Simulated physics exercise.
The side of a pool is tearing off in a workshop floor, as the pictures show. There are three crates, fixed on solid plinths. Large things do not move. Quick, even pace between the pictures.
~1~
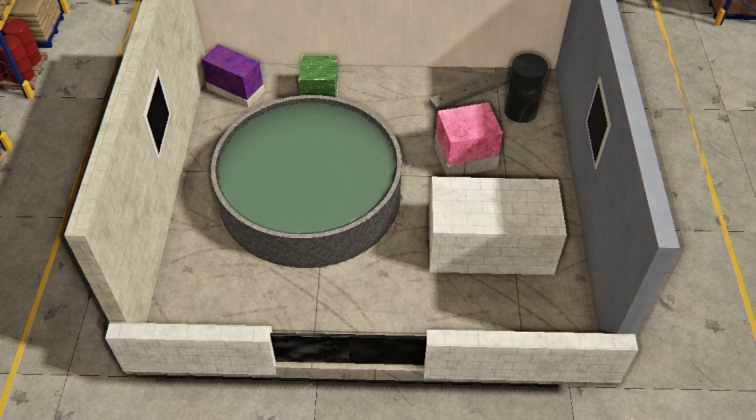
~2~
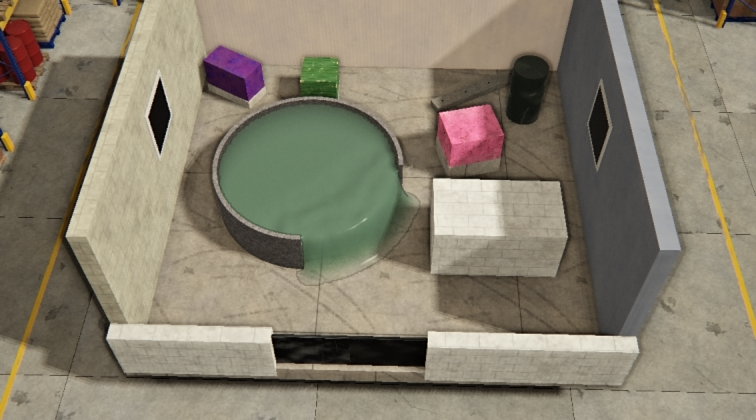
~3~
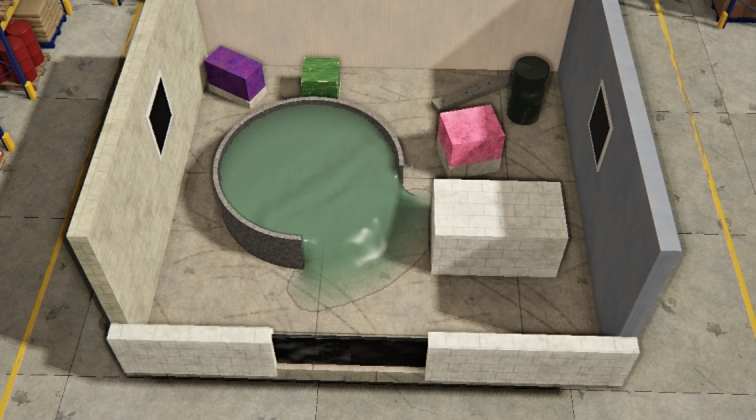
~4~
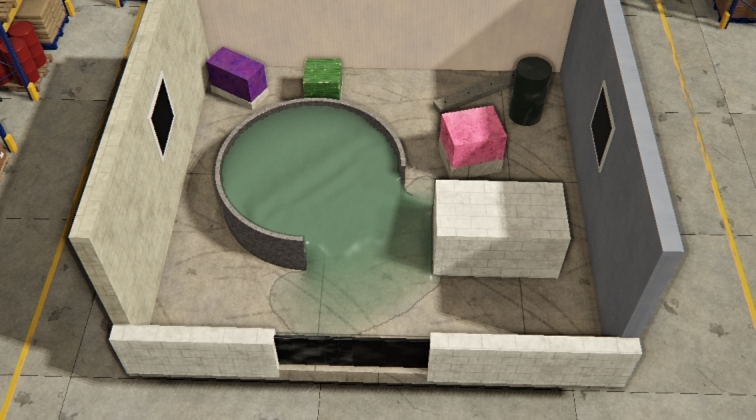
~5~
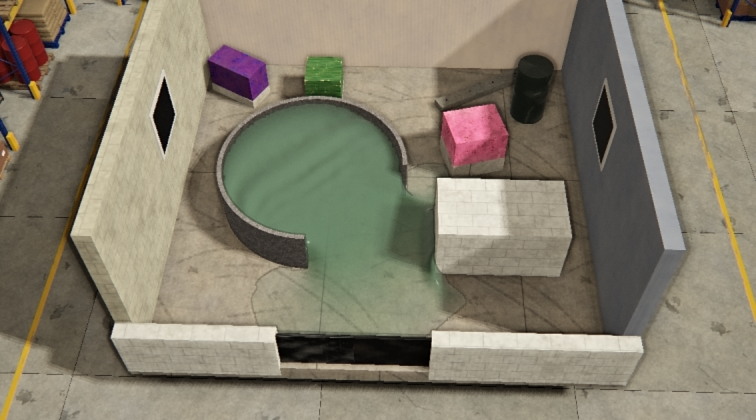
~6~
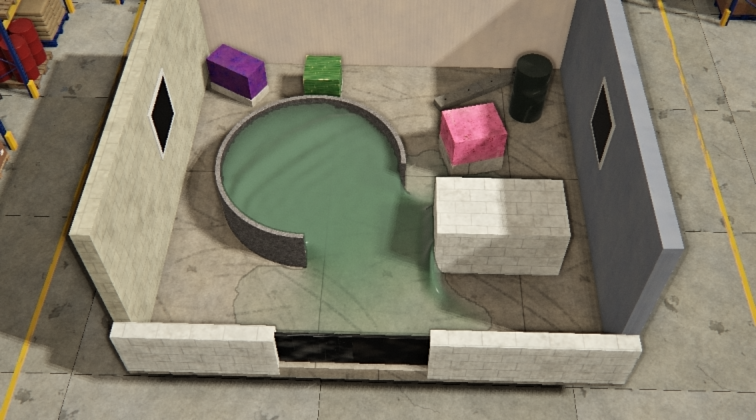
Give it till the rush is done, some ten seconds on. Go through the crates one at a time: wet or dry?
The pink crate will come out dry; the purple crate will come out wet; the green crate will come out wet.
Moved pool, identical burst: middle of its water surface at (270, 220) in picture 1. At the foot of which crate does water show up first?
I'd go with the pink one.
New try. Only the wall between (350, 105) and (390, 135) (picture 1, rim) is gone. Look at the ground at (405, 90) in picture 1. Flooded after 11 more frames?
Outcome: Submerged.
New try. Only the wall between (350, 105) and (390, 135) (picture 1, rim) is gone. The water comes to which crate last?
It's the crate marked purple.
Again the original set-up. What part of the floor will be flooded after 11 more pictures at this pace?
Close to 50 in a hundred, I think.
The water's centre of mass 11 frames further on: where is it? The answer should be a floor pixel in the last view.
That puts it at around (376, 243).
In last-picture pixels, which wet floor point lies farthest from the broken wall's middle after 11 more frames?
I'd say near (556, 81).
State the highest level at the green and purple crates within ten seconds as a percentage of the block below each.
Some 250 and 150 % respectively.
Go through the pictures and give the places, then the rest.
In the first picture, still water in the round pool at (307, 165).
In the second picture, water pours out at (370, 235) and has run to (301, 276).
In the third picture, water pours out at (371, 238) and has run to (303, 303).
In the fourth picture, the front is at (295, 325), out from the gap at (373, 240).
In the fifth picture, water pours out at (374, 239) and has run to a hidden place.
In the sixth picture, the front is at a hidden place, out from the gap at (373, 238).
A moment on, water covers 35 % of the floor; the pink crate water round its plinth, the purple crate not reached, the green crate not reached.
Next, water covers 50 % of the floor; the pink crate water round its plinth, the purple crate not reached, the green crate not reached.
Then, water covers 70 % of the floor; the pink crate water round its plinth, the purple crate not reached, the green crate not reached.
Later, water covers 100 % of the floor; the pink crate water round its plinth, the purple crate water round its plinth, the green crate water round its plinth.
In the end, water covers 100 % of the floor; the pink crate stayed above the water, the purple crate was topped, the green crate was topped.
